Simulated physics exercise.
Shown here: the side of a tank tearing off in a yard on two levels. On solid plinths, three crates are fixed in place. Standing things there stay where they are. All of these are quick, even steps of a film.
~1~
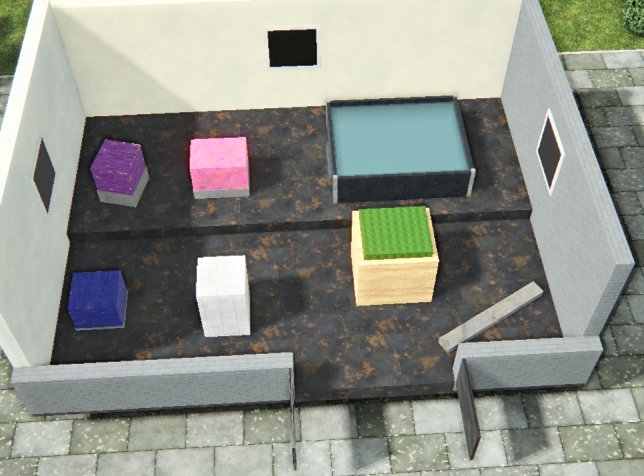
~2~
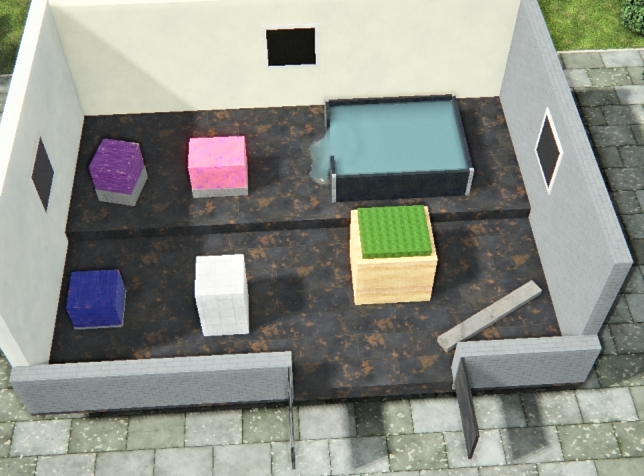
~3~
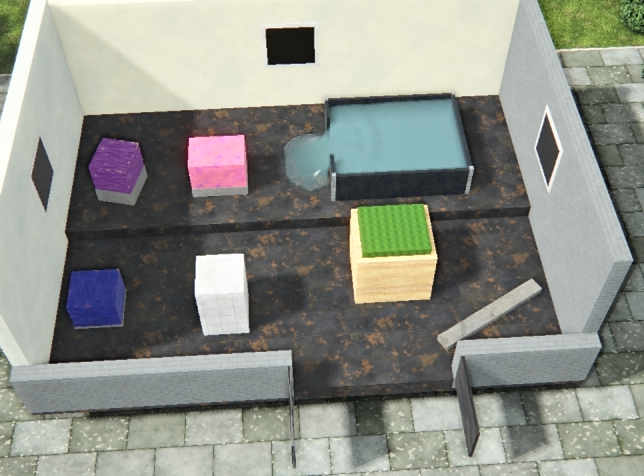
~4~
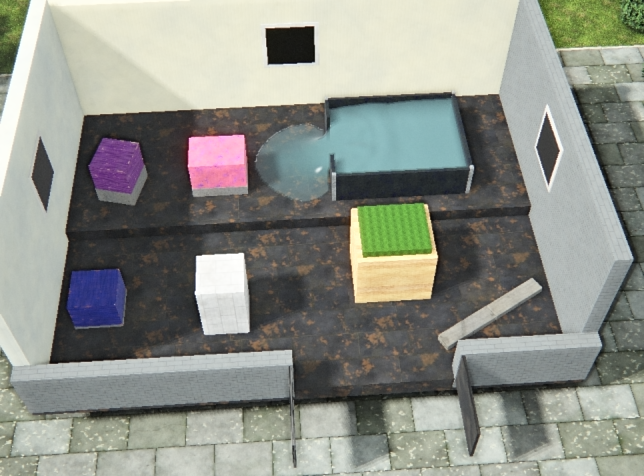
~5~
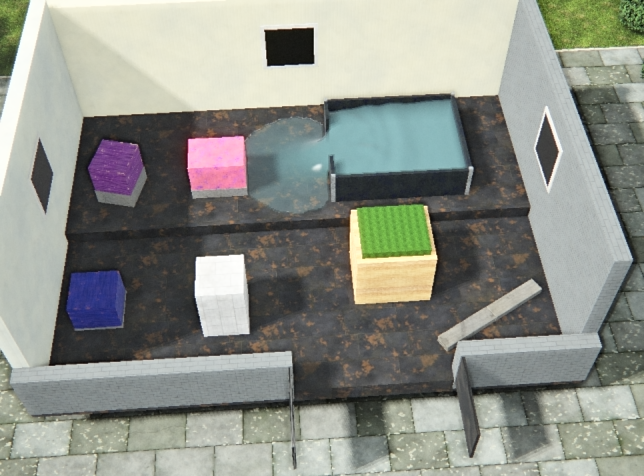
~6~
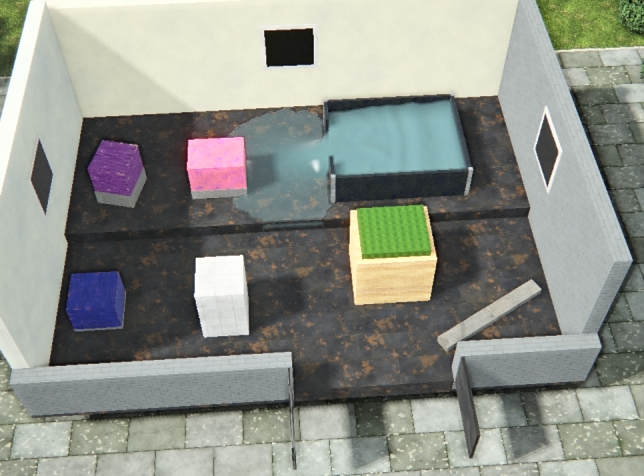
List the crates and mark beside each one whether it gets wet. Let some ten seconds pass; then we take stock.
Pink crate - gets wet; blue crate - gets wet; purple crate - stays dry.
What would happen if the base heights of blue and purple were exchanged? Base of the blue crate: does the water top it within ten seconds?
Note: Blue crate is left dry.
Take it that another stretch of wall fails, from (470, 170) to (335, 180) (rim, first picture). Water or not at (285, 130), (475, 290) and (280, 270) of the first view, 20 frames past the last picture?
Spared, then sodden, then sodden.
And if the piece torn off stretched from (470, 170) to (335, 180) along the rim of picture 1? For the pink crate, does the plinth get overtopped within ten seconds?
As far as I can tell, the pink one stays clear.
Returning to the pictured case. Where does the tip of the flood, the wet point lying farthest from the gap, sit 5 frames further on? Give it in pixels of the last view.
Around (108, 152).
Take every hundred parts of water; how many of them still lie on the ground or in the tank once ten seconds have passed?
Some 94 parts in a hundred have not run off.
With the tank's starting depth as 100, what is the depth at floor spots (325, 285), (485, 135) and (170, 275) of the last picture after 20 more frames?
About 2, 0, 4 %.
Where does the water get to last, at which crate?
Crate: The one in blue.
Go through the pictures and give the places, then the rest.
In the first picture, still water in the open tank at (398, 139).
In the second picture, water pours out at (332, 153) and has run to (320, 143).
In the third picture, water pours out at (331, 154) and has run to (291, 148).
In the fourth picture, the front is at (262, 171), out from the gap at (332, 154).
In the fifth picture, the front is at a hidden place, out from the gap at (331, 154).
In the sixth picture, the front is at a hidden place, out from the gap at (331, 154).
A moment on, water covers 20 % of the floor; the pink crate water round its plinth, the blue crate not reached, the purple crate water round its plinth.
Next, water covers 35 % of the floor; the pink crate water round its plinth, the blue crate water round its plinth, the purple crate water round its plinth.
Then, water covers 45 % of the floor; the pink crate water round its plinth, the blue crate water round its plinth, the purple crate water round its plinth.
Later, water covers 60 % of the floor; the pink crate water round its plinth, the blue crate water round its plinth, the purple crate water round its plinth.
In the end, water covers 75 % of the floor; the pink crate was topped, the blue crate was topped, the purple crate stayed above the water.
